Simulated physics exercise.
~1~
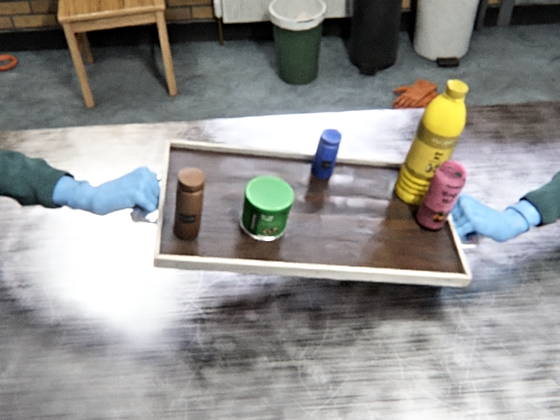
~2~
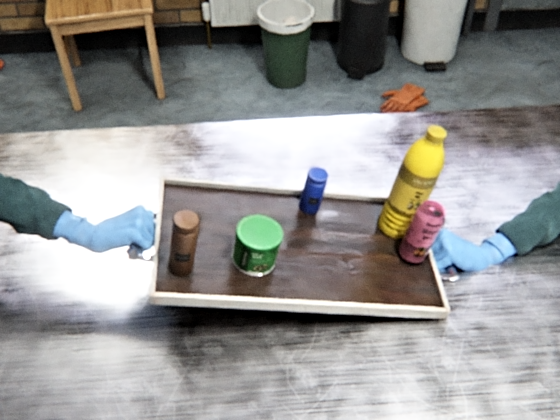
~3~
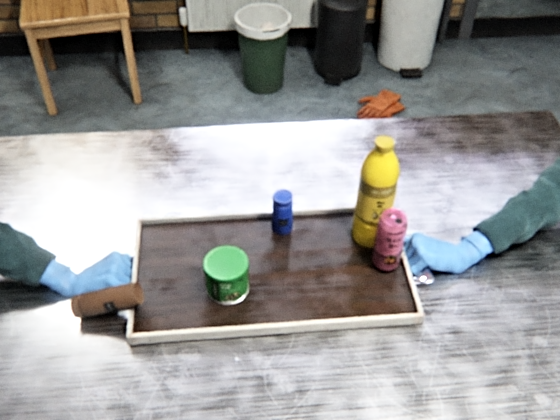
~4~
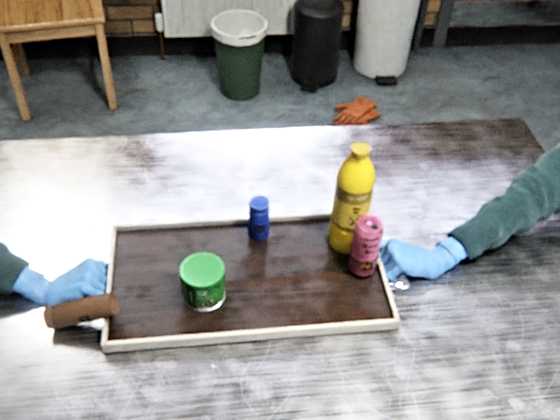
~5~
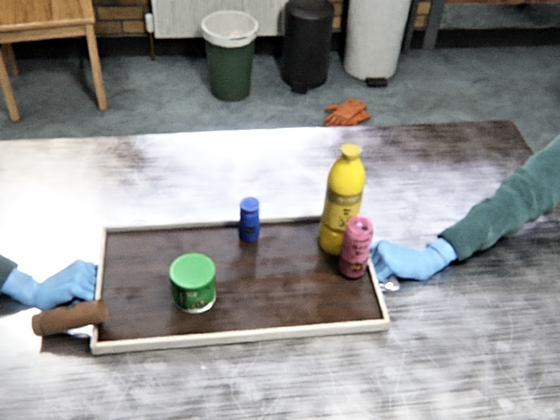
A shallow brown tray with a pale rim, seen from above at an angle, is held by two blue-gloved hands over a worn tabletop, with bins and a wooden stool behind. It carries a brown shaker at the left, a green tin, a small blue shaker near the back, and a yellow bottle beside a pink can at the right. The hands lower the tilted tray until it lies flat on the table. The brown shaker topples over the left edge and lies on its side by the left hand. The other four items stay standing on the tray.
